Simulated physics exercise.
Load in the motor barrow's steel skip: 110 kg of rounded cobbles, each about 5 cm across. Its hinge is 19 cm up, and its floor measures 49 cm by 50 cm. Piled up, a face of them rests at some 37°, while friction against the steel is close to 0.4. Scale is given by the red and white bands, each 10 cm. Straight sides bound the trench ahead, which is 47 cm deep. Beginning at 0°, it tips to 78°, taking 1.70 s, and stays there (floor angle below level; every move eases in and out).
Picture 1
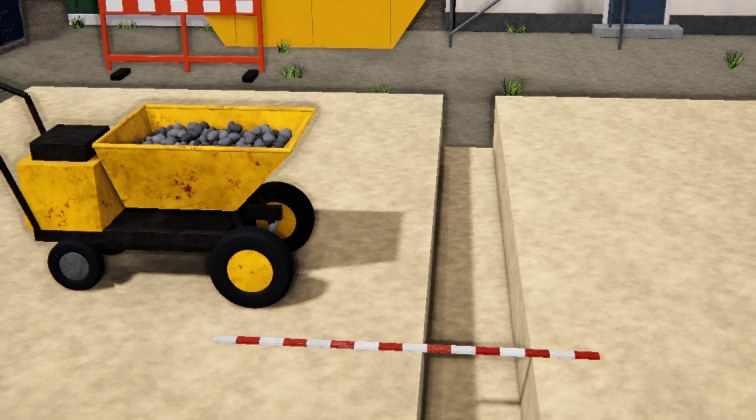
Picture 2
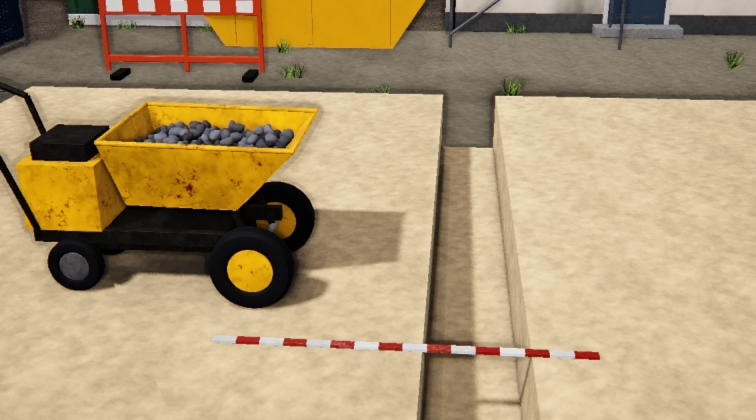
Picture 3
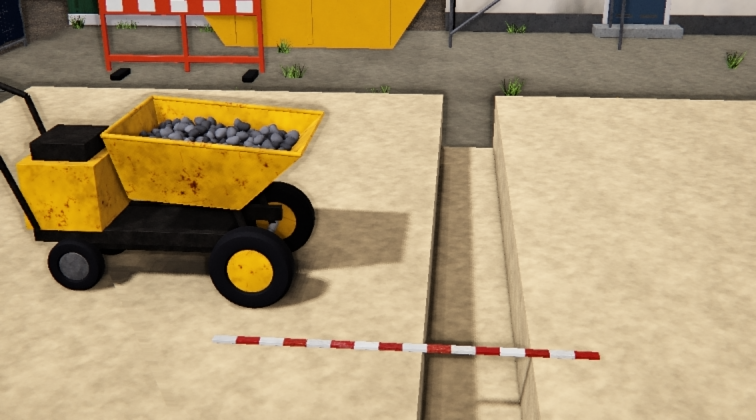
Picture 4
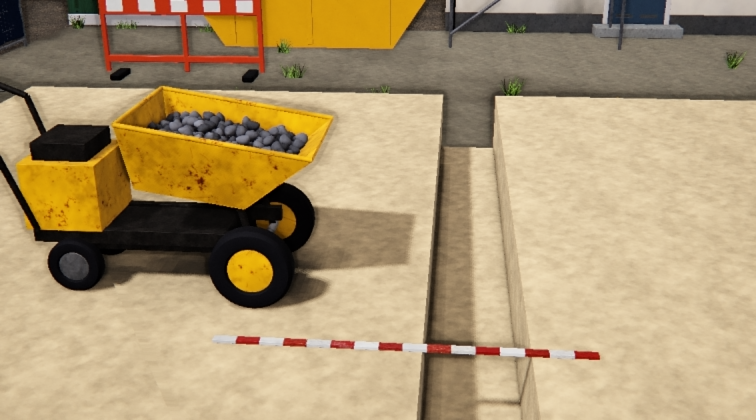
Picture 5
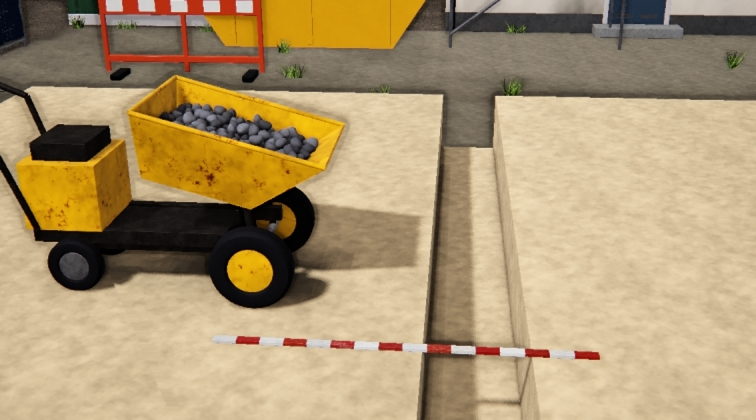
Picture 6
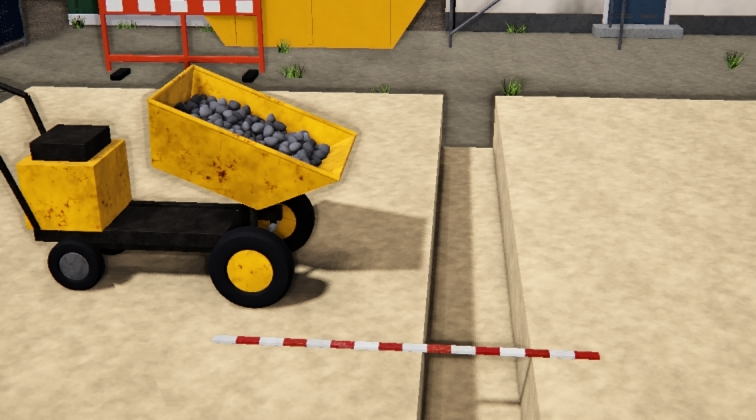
The yellow skip of grey stones tilts steadily down to the right beside a trench.
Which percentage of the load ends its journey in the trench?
Roughly 70 per cent.
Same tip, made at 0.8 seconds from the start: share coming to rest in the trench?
With that timing, about 80 per cent.
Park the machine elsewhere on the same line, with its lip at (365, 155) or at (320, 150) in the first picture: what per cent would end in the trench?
First some 95, then 100 per cent.
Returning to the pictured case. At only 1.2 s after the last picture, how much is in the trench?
I'd say near 45 per cent at that time.
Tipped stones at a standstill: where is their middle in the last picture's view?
(467, 357).
Then, 0.7 s after the last picture the floor is at 66°, 99 % in the skip, 1 % short of the trench; the foremost stones are at (401, 246).
Then, 1.2 s after the last picture the floor is at 78°, 34 % in the skip, 19 % short of the trench, 46 % in the trench; the foremost stones are at (515, 376).
Then, 1.6 s after the last picture the floor is at 78°, 14 % in the skip, 22 % short of the trench, 64 % in the trench; the foremost stones are at (512, 359).
Then, 3.5 s after the last picture the floor is at 78°, 8 % in the skip, 22 % short of the trench, 70 % in the trench; the foremost stones are at (511, 342).
